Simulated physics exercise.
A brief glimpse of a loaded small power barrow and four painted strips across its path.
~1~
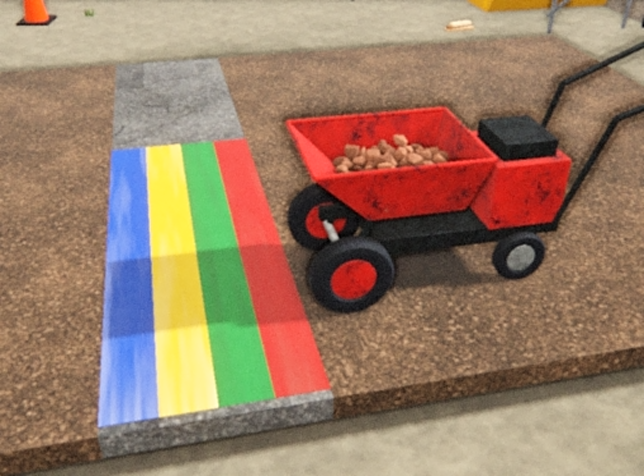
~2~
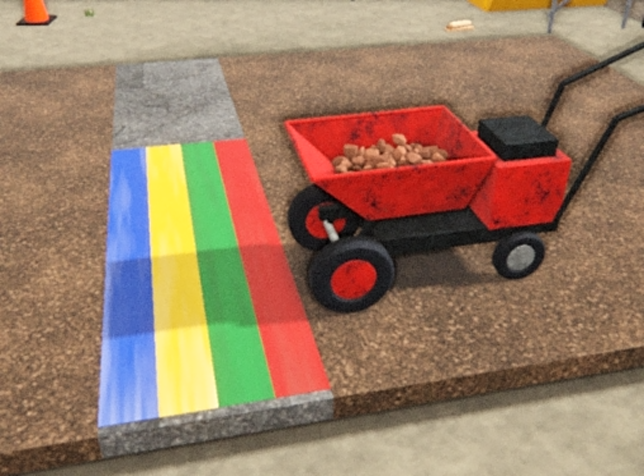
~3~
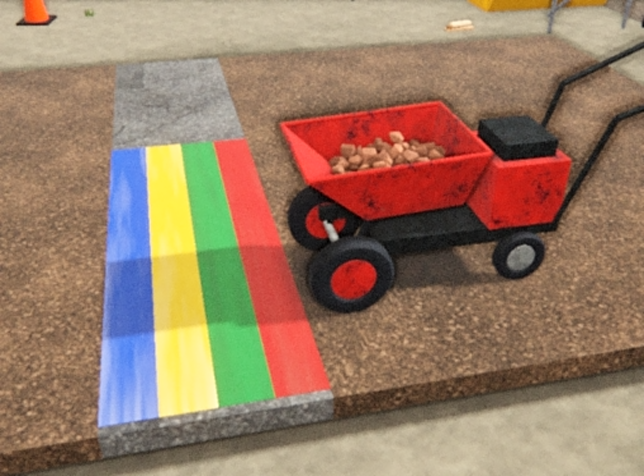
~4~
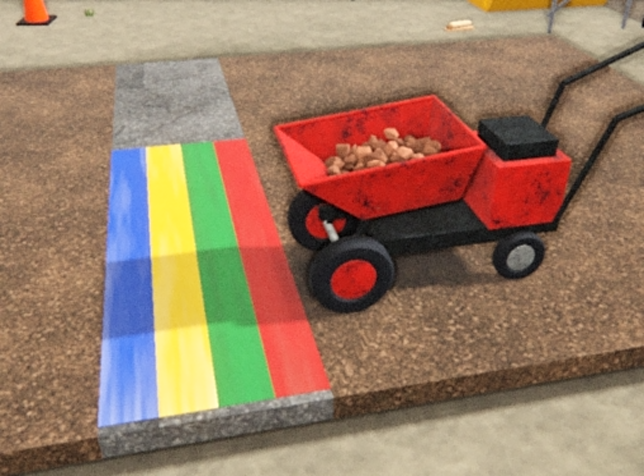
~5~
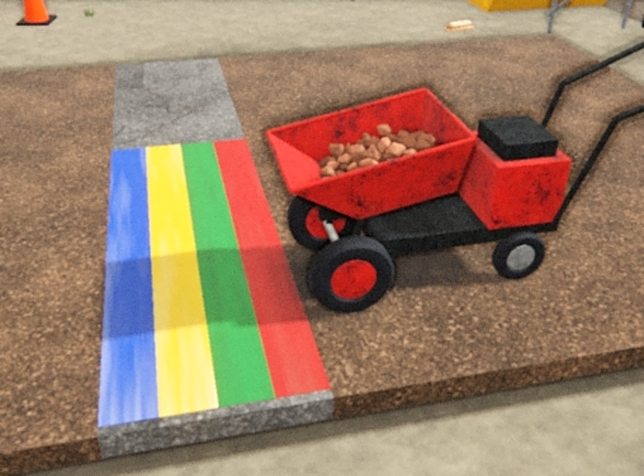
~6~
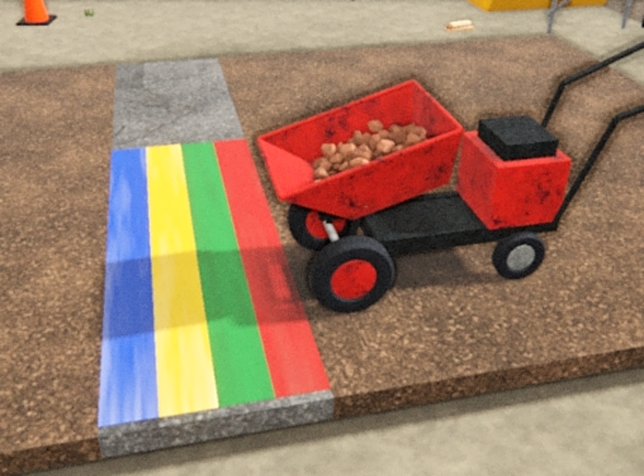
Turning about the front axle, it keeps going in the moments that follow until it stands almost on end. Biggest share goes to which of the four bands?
Biggest share: Yellow.
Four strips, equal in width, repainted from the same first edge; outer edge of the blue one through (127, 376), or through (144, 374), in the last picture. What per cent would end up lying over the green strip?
The first case gives around 10 %, the second around 10 %.
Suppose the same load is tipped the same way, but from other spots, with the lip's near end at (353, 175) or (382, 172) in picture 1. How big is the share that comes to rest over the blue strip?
The first position yields around 10 per cent; the second yields around 0 per cent.
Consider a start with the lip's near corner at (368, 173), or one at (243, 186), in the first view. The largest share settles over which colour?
Case 1 - the green one; case 2 - blue.
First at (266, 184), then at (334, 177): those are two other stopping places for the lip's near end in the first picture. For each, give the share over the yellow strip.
Some 20 in a hundred, then some 40 in a hundred.
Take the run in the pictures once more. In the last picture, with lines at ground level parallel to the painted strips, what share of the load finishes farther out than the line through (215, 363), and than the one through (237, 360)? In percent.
Around 80 per cent for the first, around 90 per cent for the second.
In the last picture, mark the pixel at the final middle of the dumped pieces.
Once nothing moves, the middle sits near (173, 293).
Shortly afterwards, skip tipped steeply; the whole lot in the skip.
Next, skip tipped right over; near a third in the skip; near a quarter over the green strip; near a third over the yellow strip; only a few over the blue strip.
Some moments later, skip tipped right over; a little in the skip; near a quarter over the green strip; near half over the yellow strip; near a quarter over the blue strip; a little off the paint.
In the end, skip tipped right over; a little in the skip; none at all over the red strip; near a quarter over the green strip; near half over the yellow strip; near a quarter over the blue strip; a little off the paint.
